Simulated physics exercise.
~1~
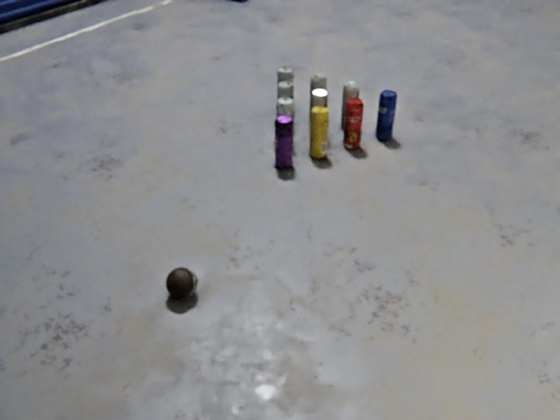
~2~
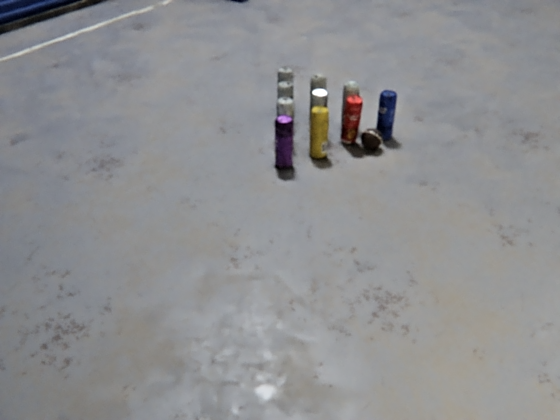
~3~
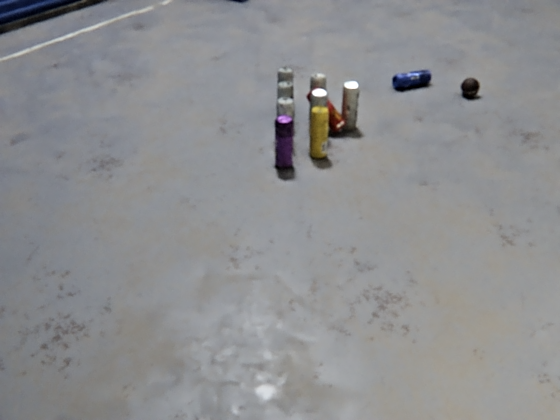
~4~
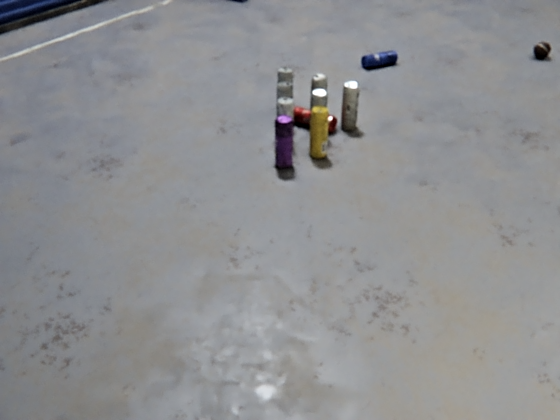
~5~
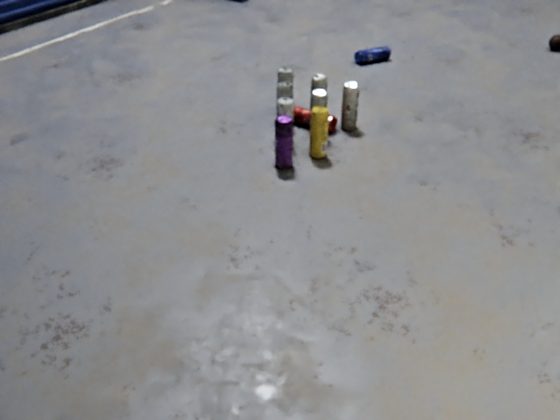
On a smooth grey floor, a small dark ball rolled up toward a cluster of upright tubes and struck the red and blue ones, knocking both over, then rolled away to the right while the yellow and purple tubes stayed standing.
